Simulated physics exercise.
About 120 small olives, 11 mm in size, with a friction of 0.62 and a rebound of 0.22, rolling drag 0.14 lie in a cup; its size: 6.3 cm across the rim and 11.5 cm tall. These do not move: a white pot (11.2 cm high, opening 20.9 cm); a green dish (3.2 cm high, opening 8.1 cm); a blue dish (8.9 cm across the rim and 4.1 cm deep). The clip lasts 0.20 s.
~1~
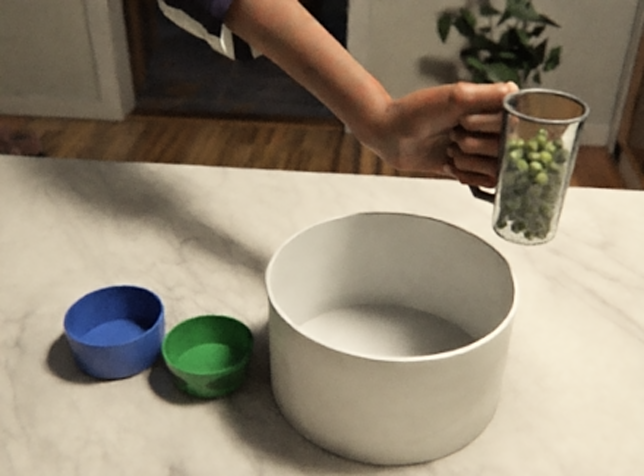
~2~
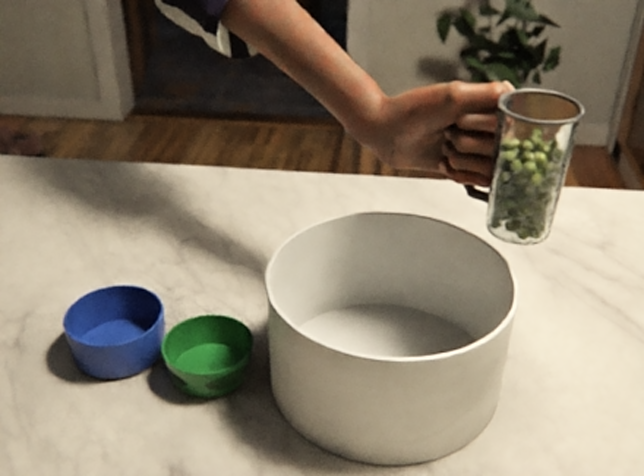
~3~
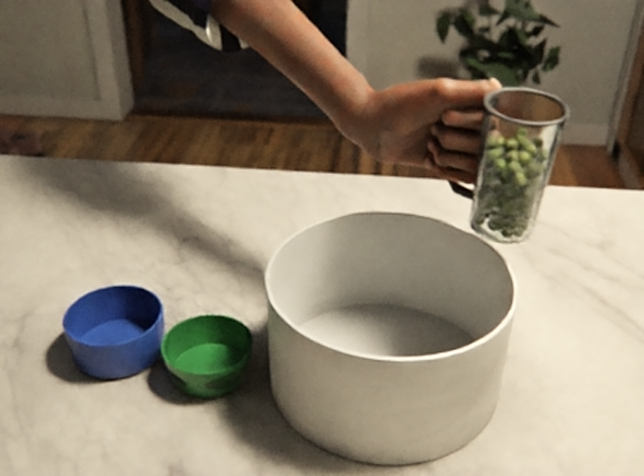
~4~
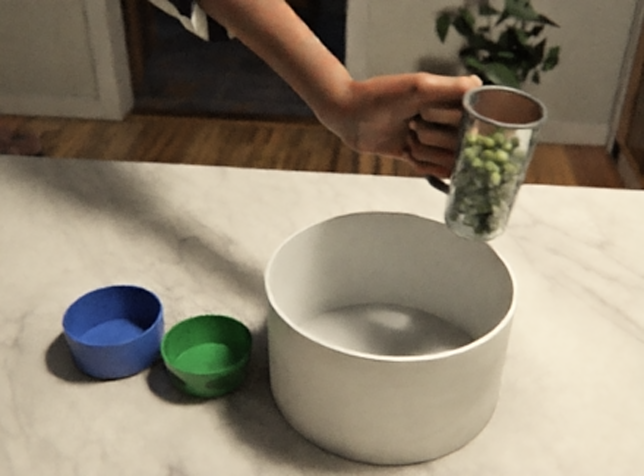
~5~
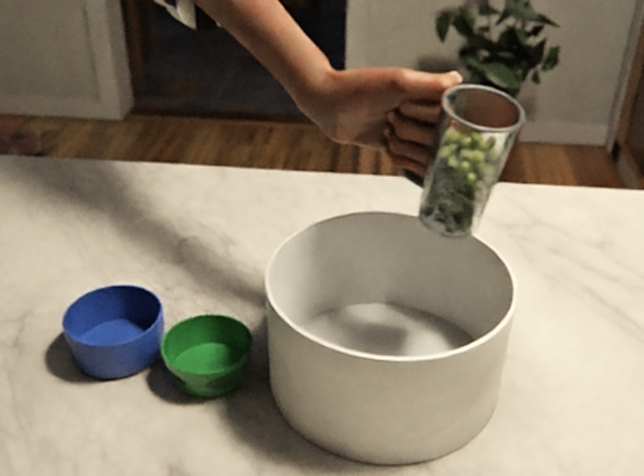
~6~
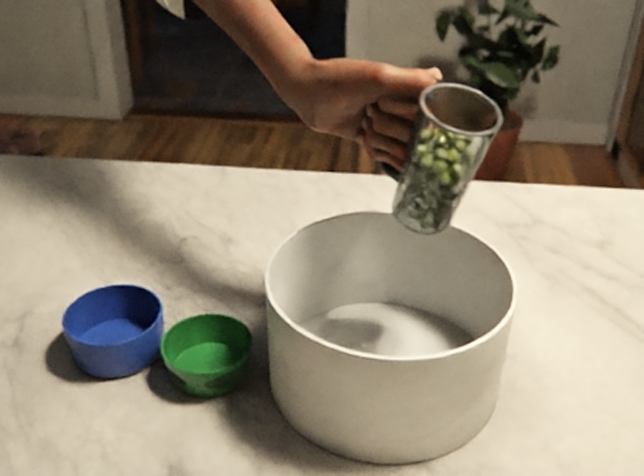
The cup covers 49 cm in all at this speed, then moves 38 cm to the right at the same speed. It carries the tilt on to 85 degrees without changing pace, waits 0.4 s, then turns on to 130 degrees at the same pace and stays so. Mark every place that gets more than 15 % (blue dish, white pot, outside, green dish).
In the blue dish: Under; in the white pot: Over; outside everything: Under; in the green dish: Under.
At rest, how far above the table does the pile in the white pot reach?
About 3.5 cm.
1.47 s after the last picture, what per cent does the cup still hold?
Roughly 90 per cent.
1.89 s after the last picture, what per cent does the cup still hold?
Some 0 per cent of the load.
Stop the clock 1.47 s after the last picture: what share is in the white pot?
Near 10 per cent so far.
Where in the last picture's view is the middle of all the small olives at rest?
Near (453, 380).
Then, 0.56 s after the last picture, tilt 78 degrees; cup 100 %; middle of all pieces near (112, 146).
Then, 1.04 s after the last picture, tilt 85 degrees; cup 100 %; middle of all pieces near (32, 143).
Then, 1.47 s after the last picture, tilt 121 degrees; cup 90 %, white pot 10 %; middle of all pieces near (274, 166).
Then, 1.89 s after the last picture, tilt 130 degrees; white pot 100 %; middle of all pieces near (457, 375).
In the end, outside 0 %, green dish 0 %, cup 0 %, blue dish 0 %, white pot 100 %.
